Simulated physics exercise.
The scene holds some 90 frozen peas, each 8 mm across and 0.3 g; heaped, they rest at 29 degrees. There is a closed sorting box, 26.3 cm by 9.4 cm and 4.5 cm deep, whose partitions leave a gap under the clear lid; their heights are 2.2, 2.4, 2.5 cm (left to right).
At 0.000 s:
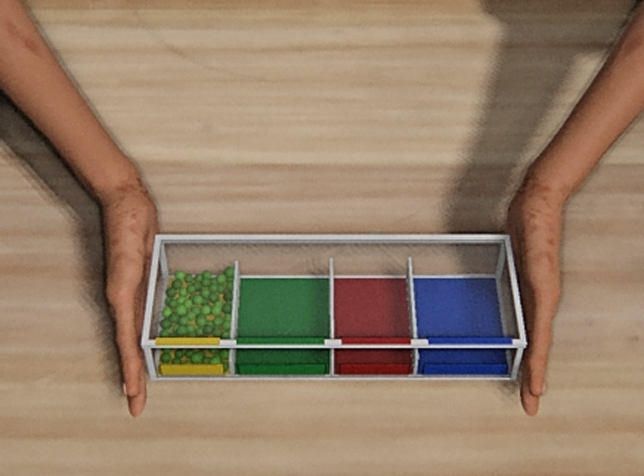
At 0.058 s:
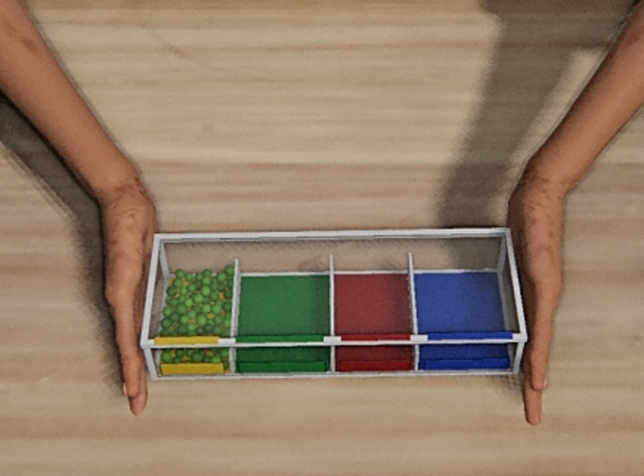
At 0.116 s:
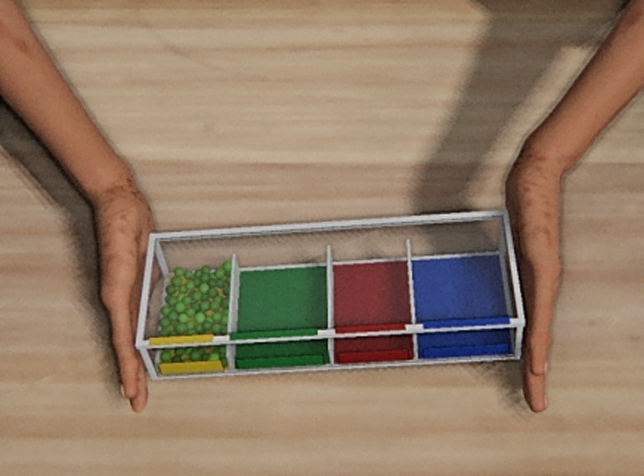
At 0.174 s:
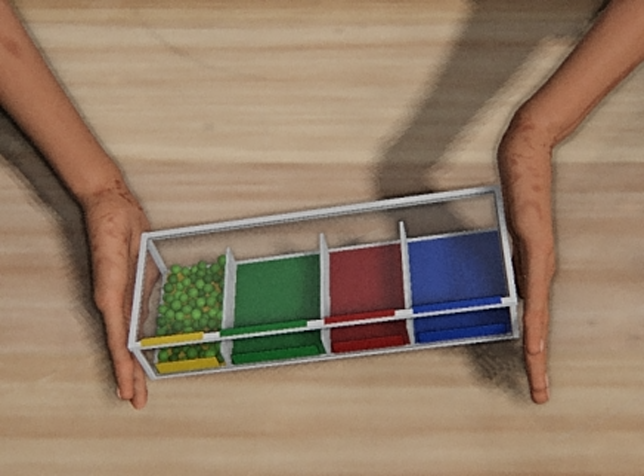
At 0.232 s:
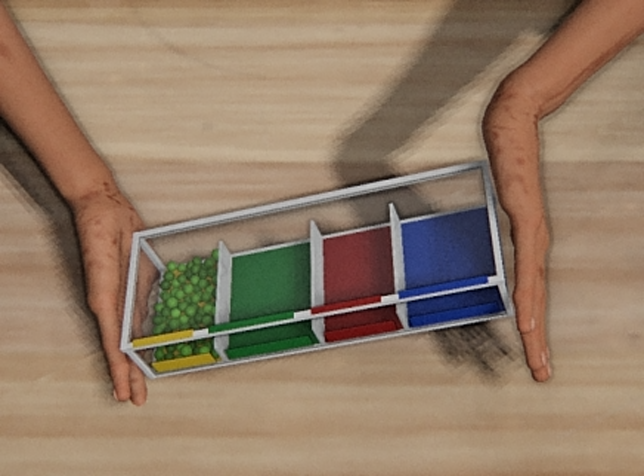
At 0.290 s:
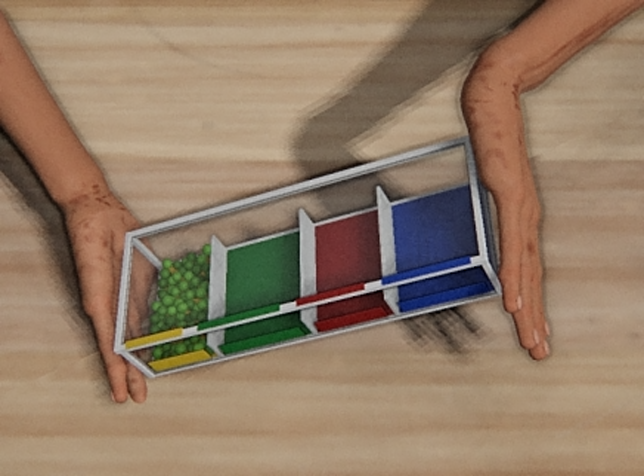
Clear divided box with small green balls in its yellow left section, tilting as two hands raise its right end.
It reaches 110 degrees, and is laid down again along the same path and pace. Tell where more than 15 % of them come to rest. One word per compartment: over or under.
Red under, blue under, green under, yellow over.
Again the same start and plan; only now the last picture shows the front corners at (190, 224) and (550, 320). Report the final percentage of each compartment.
Final shares, in per cent - red: 10, blue: 90, green: 0, yellow: 0.
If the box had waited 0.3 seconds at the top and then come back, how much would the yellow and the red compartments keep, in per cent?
Then yellow keeps 100% and red keeps 0%.
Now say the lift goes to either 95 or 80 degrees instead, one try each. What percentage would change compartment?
About 0 and 0 per cent.
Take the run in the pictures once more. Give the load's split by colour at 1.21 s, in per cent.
Red 0, blue 0, green 0, yellow 100.
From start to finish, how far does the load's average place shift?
It shifts by roughly 1.0 cm.
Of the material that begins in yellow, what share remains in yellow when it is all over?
That compartment keeps close to 100 per cent of its own pieces.
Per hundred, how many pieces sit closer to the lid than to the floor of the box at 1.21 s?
Share: Approx. 60 %.
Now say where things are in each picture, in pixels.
The first frame shows box tilt 0 degrees, front corners at (148, 342) and (520, 341); yellow 100 %.
The second frame shows box tilt 1 degrees, front corners at (147, 342) and (520, 336).
The third frame shows box tilt 6 degrees, front corners at (143, 342) and (518, 320), lowest corner left front.
The fourth frame shows box tilt 12 degrees, front corners at (135, 344) and (510, 299), lowest corner left front.
The fifth frame shows box tilt 18 degrees, front corners at (128, 345) and (498, 278), lowest corner left front.
The sixth frame shows box tilt 24 degrees, front corners at (121, 347) and (481, 257), lowest corner left front; yellow 100 %. Its pace works out near 105 degrees a second.
After 1.21 s, tilt 109 degrees; yellow 100 %.
After 1.83 s, tilt 48 degrees; yellow 100 %.
After 2.50 s, tilt 0 degrees; yellow 100 %.
In the end, at 3.0 s, red 0 %, blue 0 %, green 0 %, yellow 100 %.
